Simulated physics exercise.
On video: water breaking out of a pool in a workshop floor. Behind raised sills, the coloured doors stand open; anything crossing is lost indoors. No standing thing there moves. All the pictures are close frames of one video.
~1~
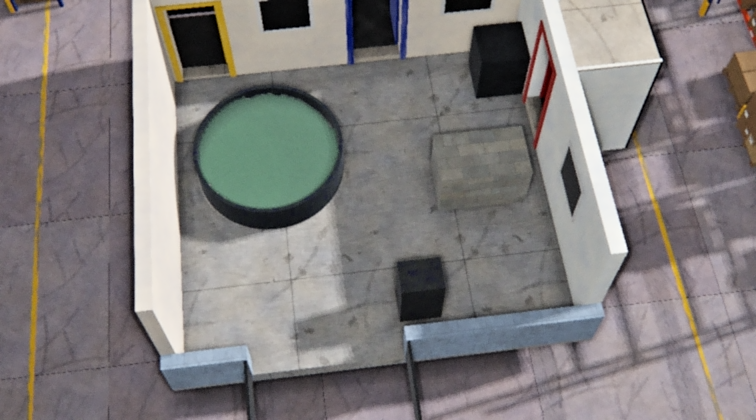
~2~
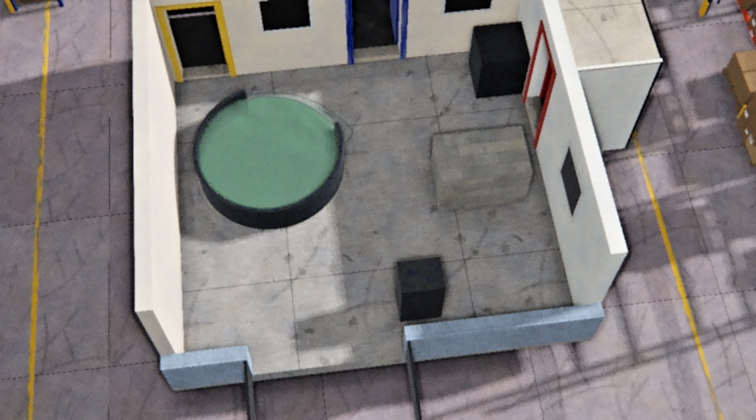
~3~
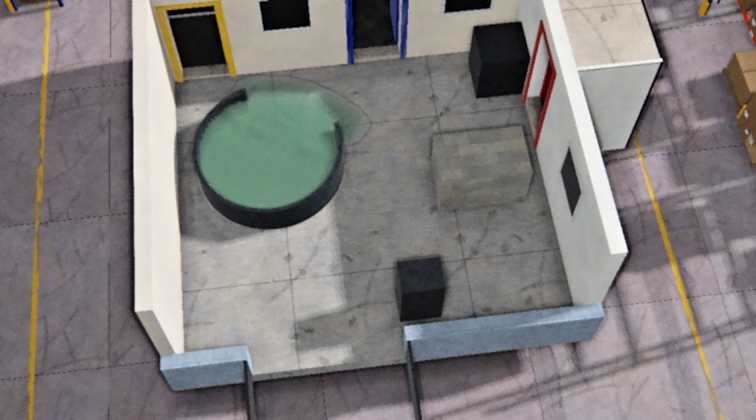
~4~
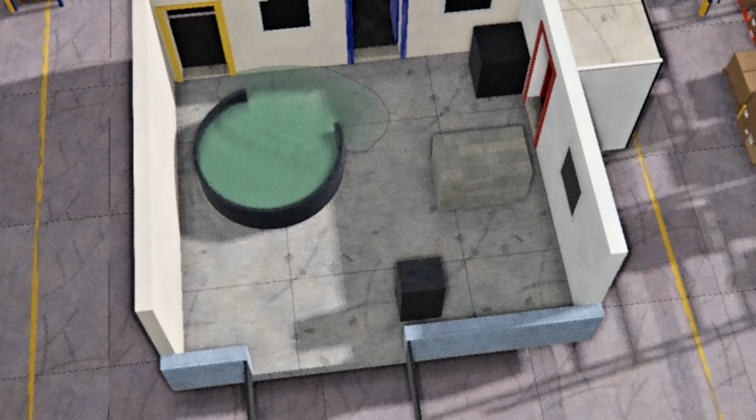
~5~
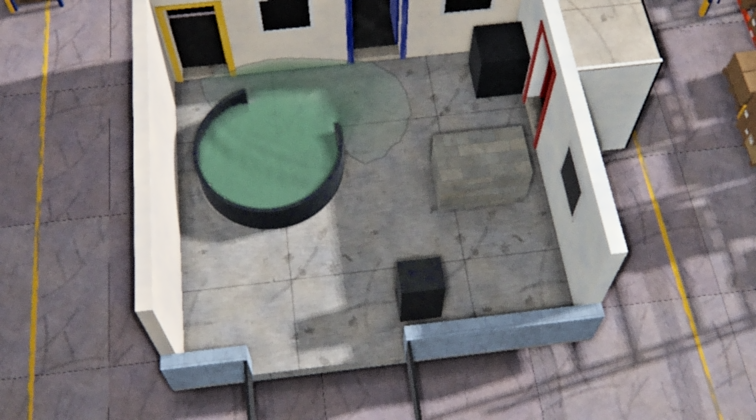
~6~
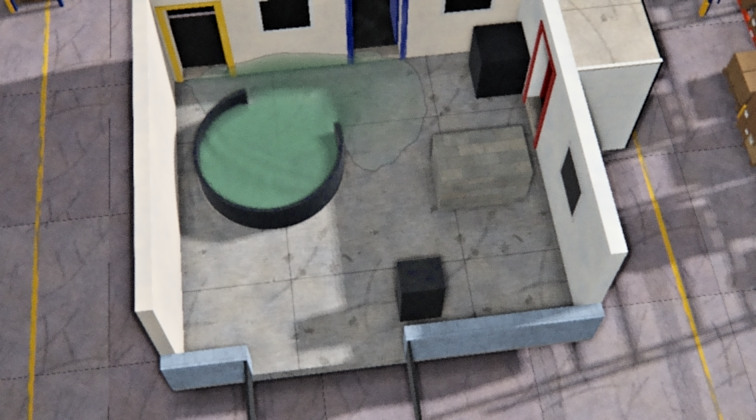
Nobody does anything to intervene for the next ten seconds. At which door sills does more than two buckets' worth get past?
The yellow door will top two buckets; the red door will not top two buckets; the blue door will top two buckets.
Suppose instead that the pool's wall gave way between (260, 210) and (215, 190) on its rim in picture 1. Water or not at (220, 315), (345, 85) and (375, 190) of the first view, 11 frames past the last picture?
Going through them, the first would be submerged, the next still bare and the last still bare.
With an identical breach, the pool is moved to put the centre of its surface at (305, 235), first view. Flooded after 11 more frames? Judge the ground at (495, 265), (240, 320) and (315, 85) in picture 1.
Bone-dry, bone-dry, soaked.
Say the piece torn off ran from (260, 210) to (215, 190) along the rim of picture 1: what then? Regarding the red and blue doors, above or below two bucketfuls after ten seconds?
The red door falls short and the blue door falls short.
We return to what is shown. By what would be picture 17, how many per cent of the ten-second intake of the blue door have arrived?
About 50 %.
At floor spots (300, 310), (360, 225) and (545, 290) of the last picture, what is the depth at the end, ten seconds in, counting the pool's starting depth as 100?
In order: About 8, 8 and 8 in a hundred.
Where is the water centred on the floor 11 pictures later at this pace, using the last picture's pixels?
Estimate: (318, 120).
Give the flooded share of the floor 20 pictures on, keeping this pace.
That's roughly 45 per cent.
A moment on, water covers 25 % of the floor; the yellow door under two buckets in, the red door not reached, the blue door under two buckets in.
Next, water covers 30 % of the floor; the yellow door under two buckets in, the red door not reached, the blue door over two buckets in.
Then, water covers 45 % of the floor; the yellow door over two buckets in, the red door wet at the sill, nothing in, the blue door over two buckets in.
Later, water covers 85 % of the floor; the yellow door over two buckets in, the red door under two buckets in, the blue door far over two buckets in.
In the end, water covers 100 % of the floor; the yellow door far over two buckets in, the red door under two buckets in, the blue door far over two buckets in.
